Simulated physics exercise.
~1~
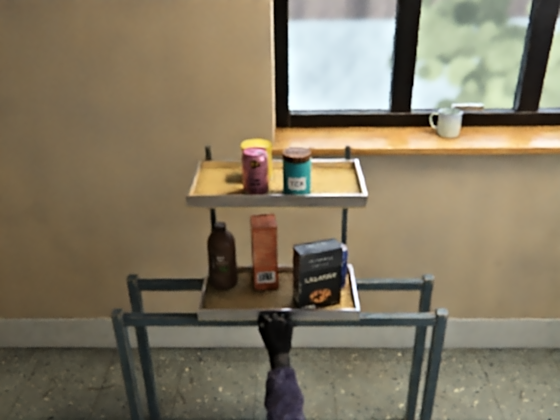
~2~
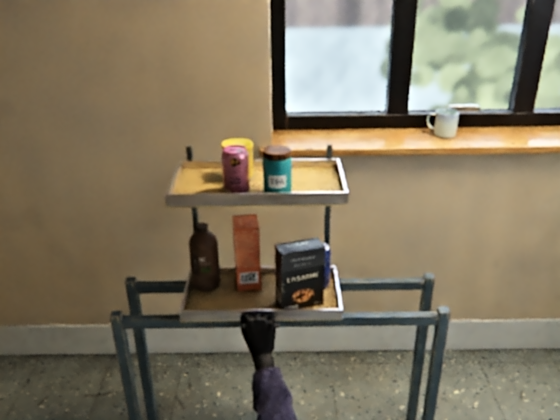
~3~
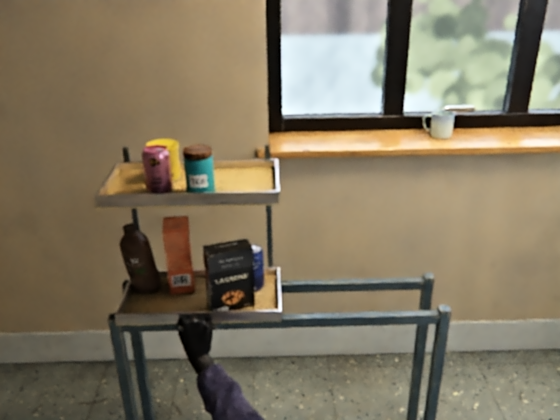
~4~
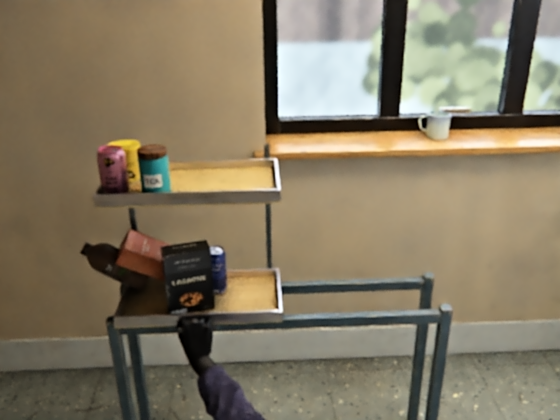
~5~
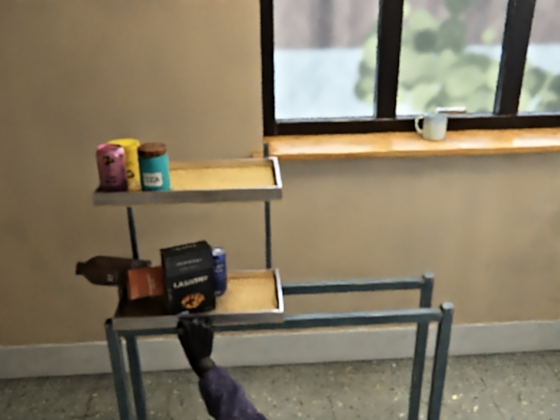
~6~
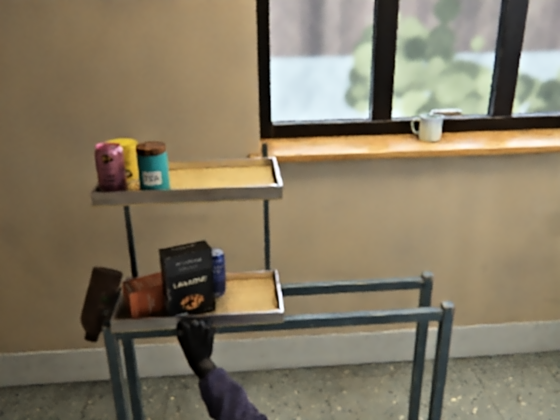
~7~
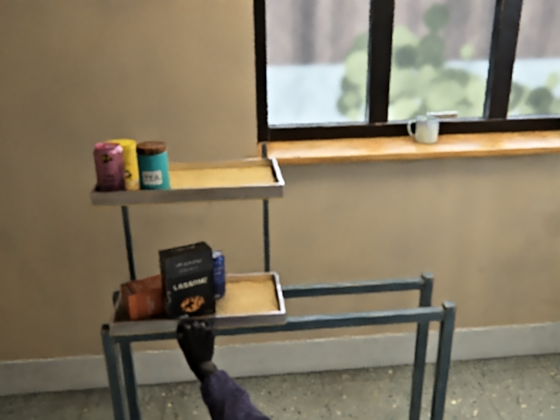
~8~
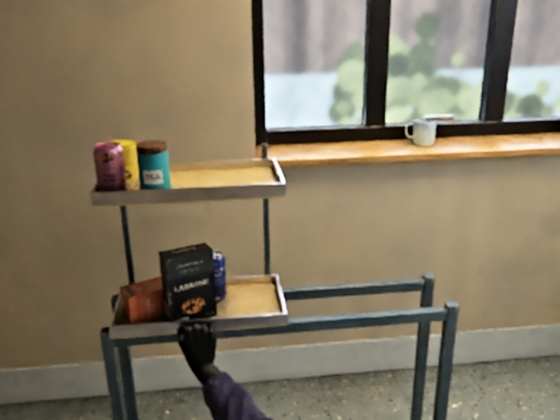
Below a window in a bare room, a black-gloved hand slid a two-tier rack of cans and packages left until it stopped abruptly, sending the goods sliding left, toppling an orange carton onto its side, and tipping a brown bottle off the lower tray's left end.
